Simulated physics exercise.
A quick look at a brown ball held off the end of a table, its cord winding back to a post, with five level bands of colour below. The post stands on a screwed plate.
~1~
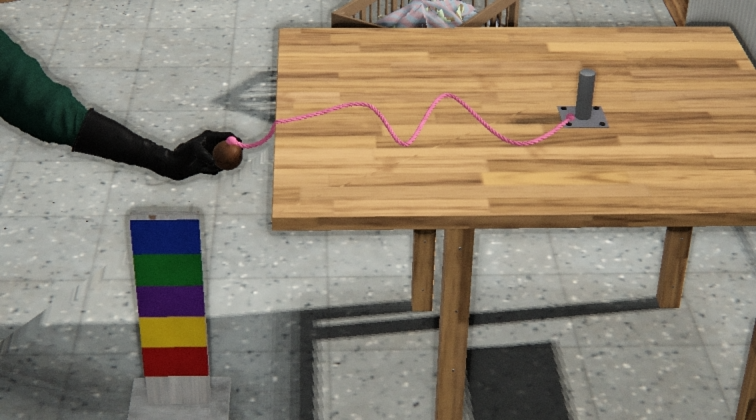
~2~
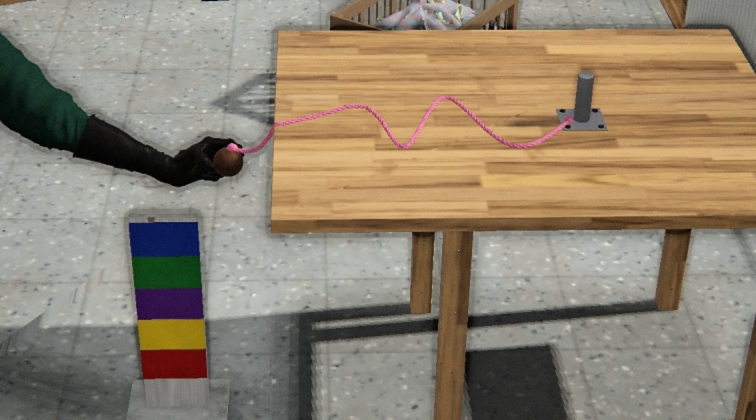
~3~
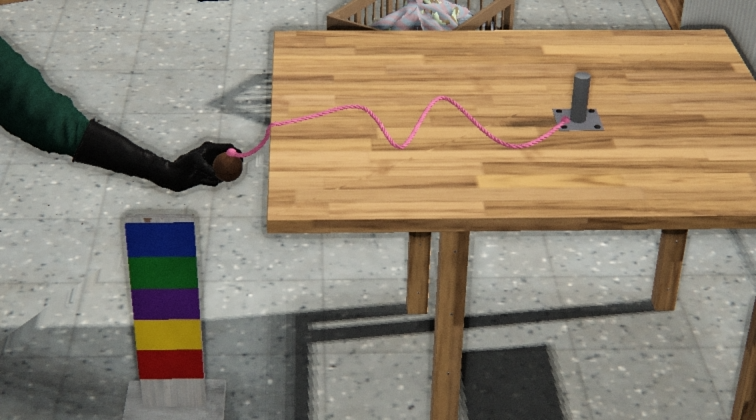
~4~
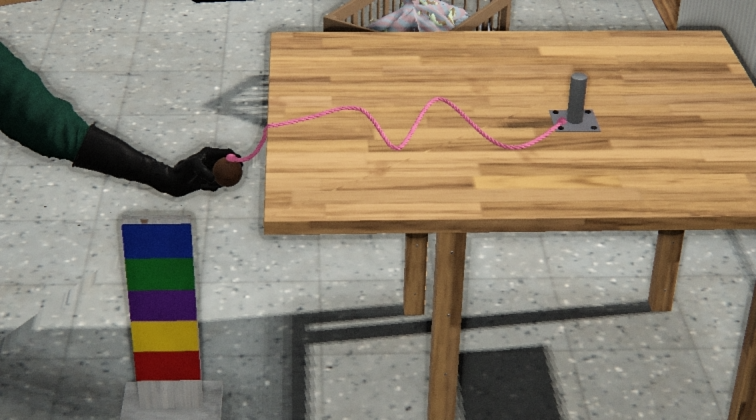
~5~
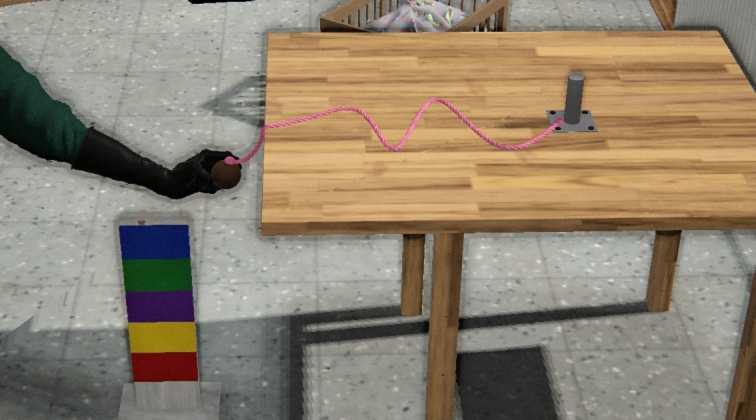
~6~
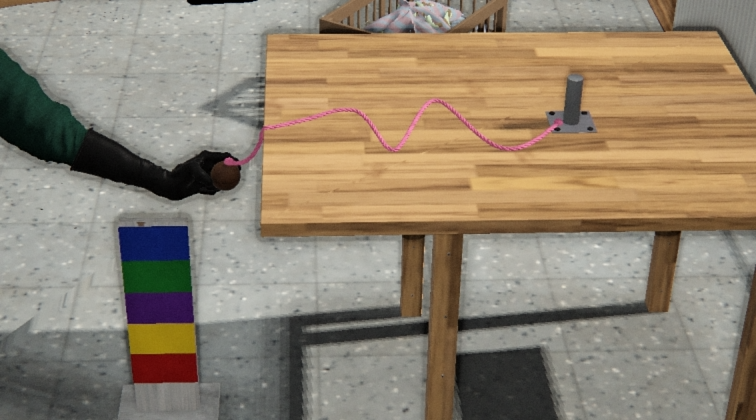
The video shows a gloved hand holding a brown ball off the left end of a wooden table, its pink cord winding to a post, above five coloured bands; the view shifts slightly while the hand and cord stay nearly still.
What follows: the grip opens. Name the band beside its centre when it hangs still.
The red one.
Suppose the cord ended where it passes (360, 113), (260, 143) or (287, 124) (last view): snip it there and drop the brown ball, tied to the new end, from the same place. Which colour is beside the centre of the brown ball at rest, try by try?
Try by try: Blue; yellow; purple.
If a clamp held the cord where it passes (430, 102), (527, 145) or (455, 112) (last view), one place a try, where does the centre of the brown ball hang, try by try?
Try by try, around (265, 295), (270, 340) and (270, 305).
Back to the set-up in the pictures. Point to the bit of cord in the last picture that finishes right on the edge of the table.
At (403, 142), roughly.
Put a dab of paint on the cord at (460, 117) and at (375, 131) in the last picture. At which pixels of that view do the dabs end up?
About (399, 125), and the other about (264, 190).
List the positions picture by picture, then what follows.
Brown ball (228, 155); blue (165, 239); green (168, 271); purple (171, 303); yellow (173, 333); red (175, 363), in the first frame.
Brown ball (228, 162); cord through (542, 140) (473, 117) (425, 118) (388, 131) (323, 114), in the second frame.
Brown ball (228, 167), in the third frame.
Brown ball (227, 172); cord through (535, 142) (466, 118) (418, 120) (381, 132) (316, 116), in the fourth frame.
Brown ball (226, 175), in the fifth frame.
Brown ball (226, 176); cord through (531, 143) (463, 120) (415, 121) (378, 134) (313, 118), in the sixth frame.
Early on, ball near (277, 352); level with red.
Midway, ball near (269, 365); level with red.
Finally, ball near (272, 364); level with red. The cord holds its middle at red.
